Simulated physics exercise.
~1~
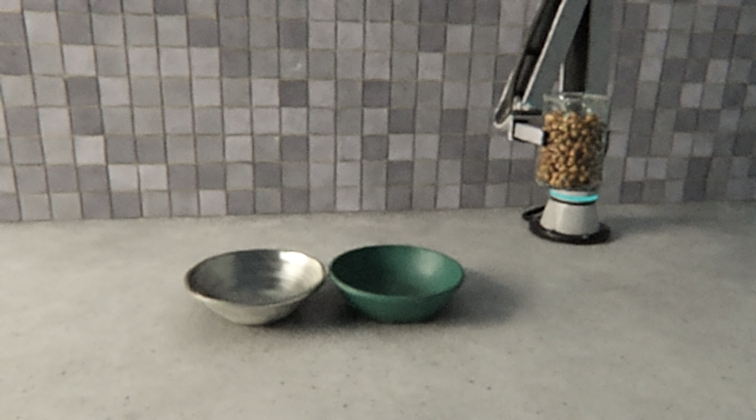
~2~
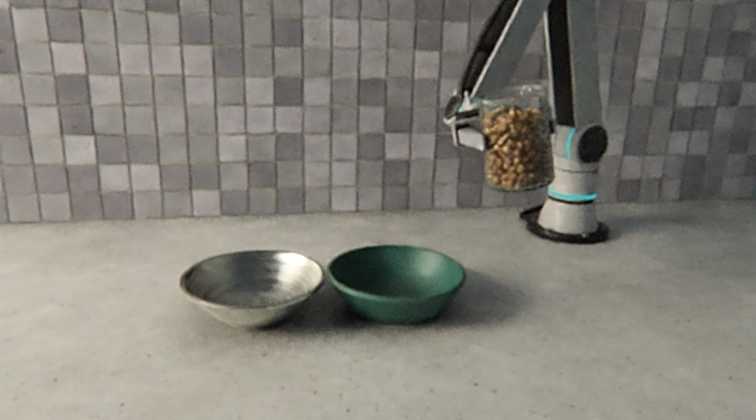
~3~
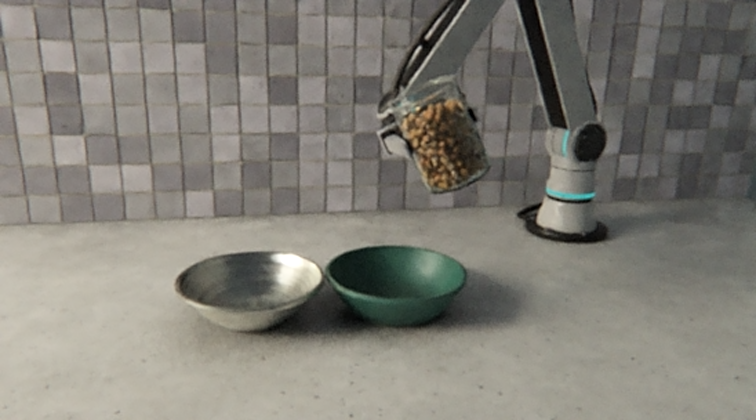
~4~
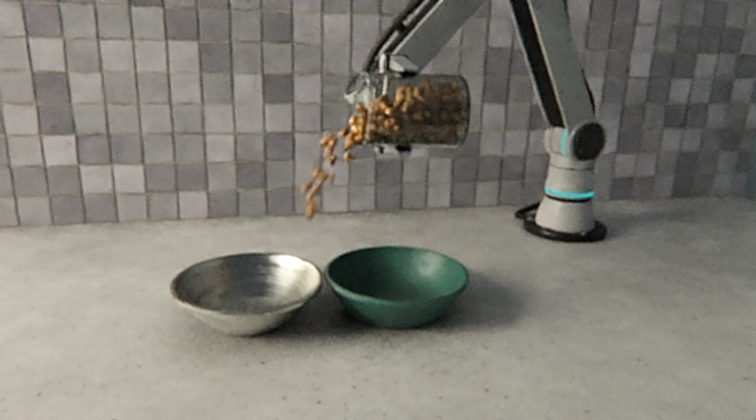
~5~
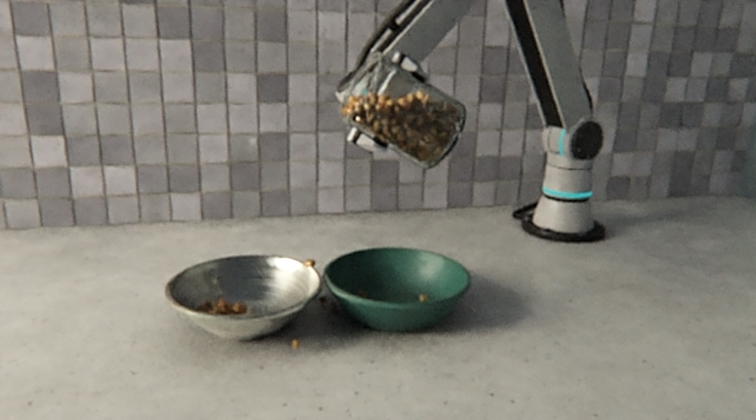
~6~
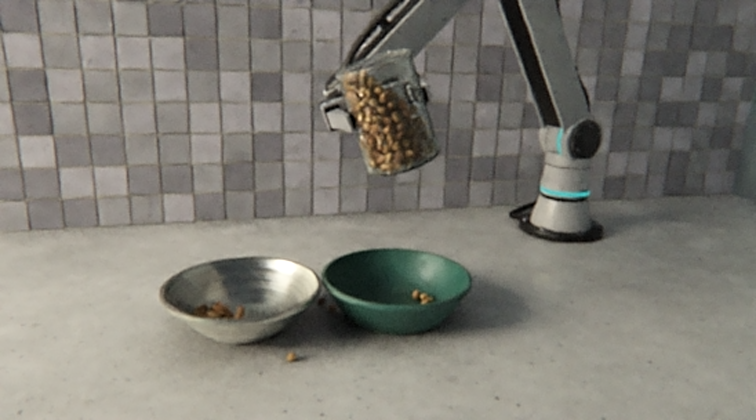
A robot arm carries a clear container of small brown beans left across a gray countertop, tips it and spills some toward a metal bowl and a green bowl, then tilts it back, leaving most inside, a few in each bowl and a stray on the counter.
